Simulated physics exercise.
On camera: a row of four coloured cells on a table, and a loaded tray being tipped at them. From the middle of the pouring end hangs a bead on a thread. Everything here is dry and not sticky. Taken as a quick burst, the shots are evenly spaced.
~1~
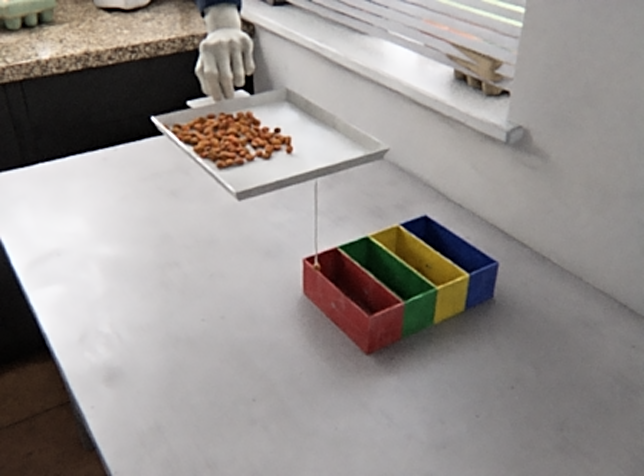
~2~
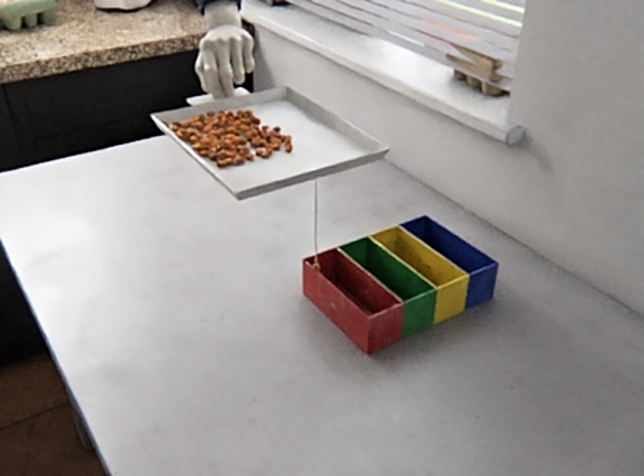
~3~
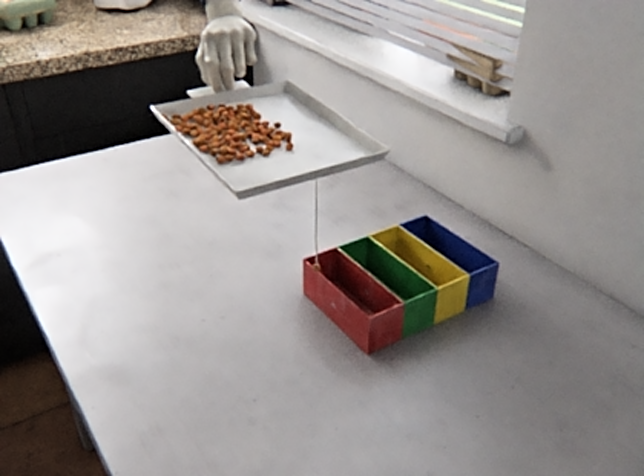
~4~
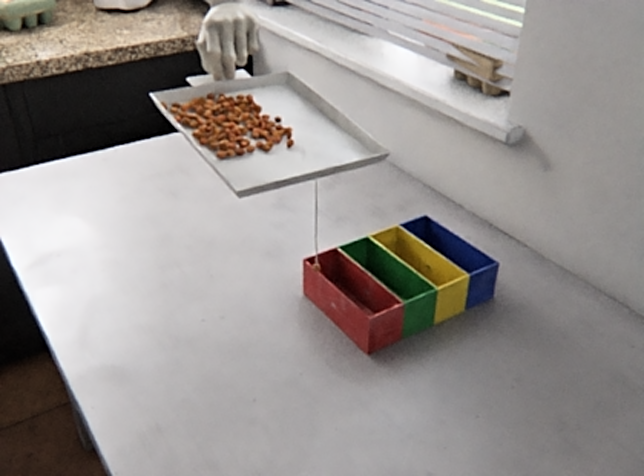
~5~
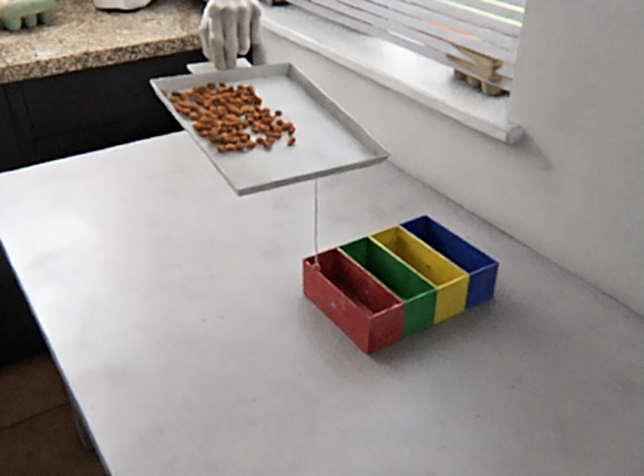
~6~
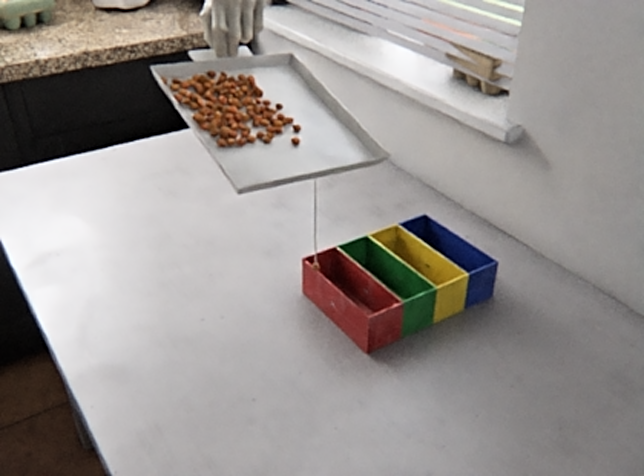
To begin with, a pale gloved hand holds a white tray of small brown pieces nearly level above a table, a bead hanging on a thread beside a row of red, green, yellow and blue cells. Gradually the hand raises the tray's far end, steepening its tilt, while the pieces shift only slightly.
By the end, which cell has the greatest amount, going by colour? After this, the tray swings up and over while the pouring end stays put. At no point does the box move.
By colour, green has the most.
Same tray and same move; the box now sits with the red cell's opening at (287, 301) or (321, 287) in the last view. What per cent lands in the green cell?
Roughly 20% on the first try and 30% on the second.
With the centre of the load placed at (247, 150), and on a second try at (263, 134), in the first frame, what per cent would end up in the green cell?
The first start yields 40 per cent, the second 50 per cent.
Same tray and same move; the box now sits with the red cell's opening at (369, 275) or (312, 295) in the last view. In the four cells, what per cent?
Near 70 % and 90 %.
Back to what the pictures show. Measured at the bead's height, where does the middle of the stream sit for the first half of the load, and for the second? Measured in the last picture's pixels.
Around (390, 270), followed by around (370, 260).
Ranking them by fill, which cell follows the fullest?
Number two is the red one.
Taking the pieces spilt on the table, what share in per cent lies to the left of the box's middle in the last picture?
I'd say some 70 in a hundred.
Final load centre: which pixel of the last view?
Somewhere around (381, 309) in the final view.
Soon, tray tipped steeply; most on the tray; about a quarter falling or outside the box.
A while on, tray tipped right over; a small part on the tray; about a third in the green cell; about a quarter in the red cell; a small part in the yellow cell; about a third falling or outside the box.
Towards the end, tray tipped past a quarter turn; about half in the green cell; about a quarter in the red cell; a small part in the yellow cell; about a quarter falling or outside the box.
Finally, tray tipped past a quarter turn; about half in the green cell; about a quarter in the red cell; a small part in the yellow cell; none in the blue cell; about a quarter outside the box.
